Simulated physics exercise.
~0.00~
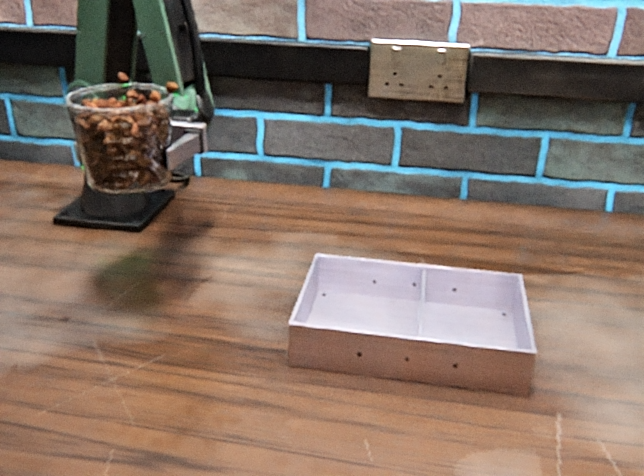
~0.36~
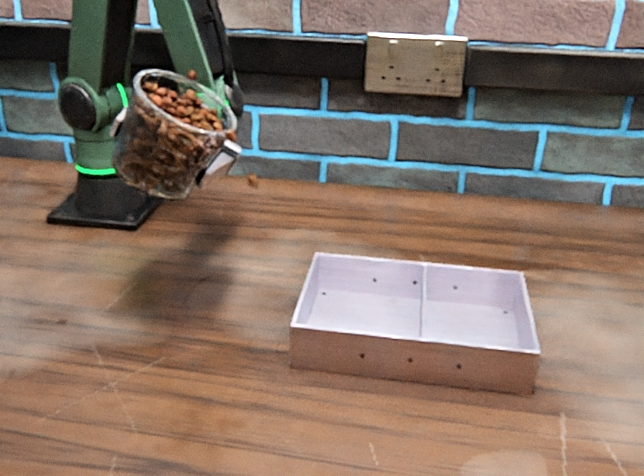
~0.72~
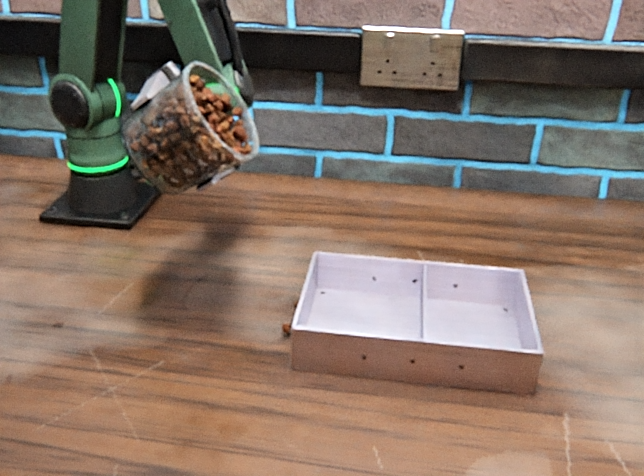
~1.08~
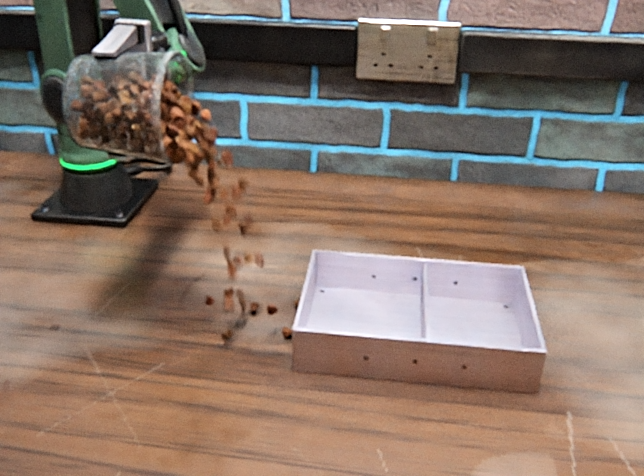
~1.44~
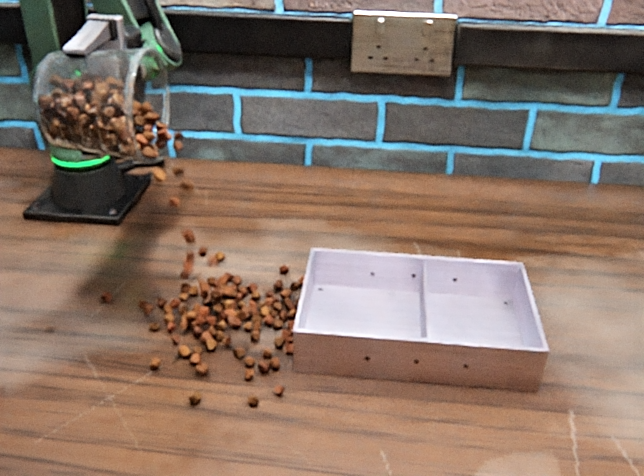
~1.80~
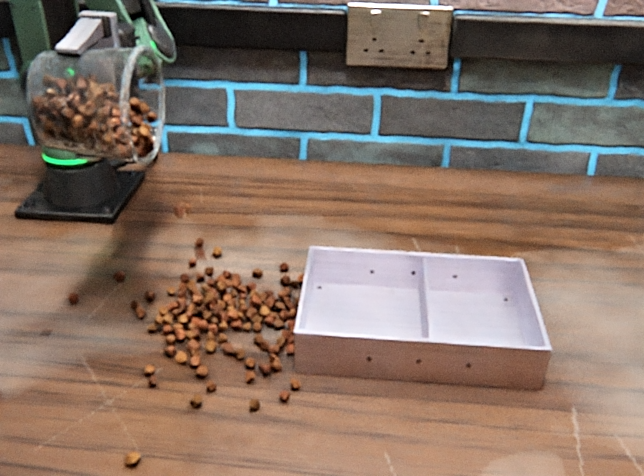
A green robot arm holds a clear beaker full of brown pellets above a wooden table, with a shallow, divided, pale box to its right and a brick wall behind. The arm swings the beaker slightly right and tips it toward the box, and a stray pellet or two drops out. It then draws the beaker back to the left while tilting it onto its side, and pellets pour down short of the box. They scatter in a loose pile against its left side. The flow stops with many pellets still in the beaker and the box empty.
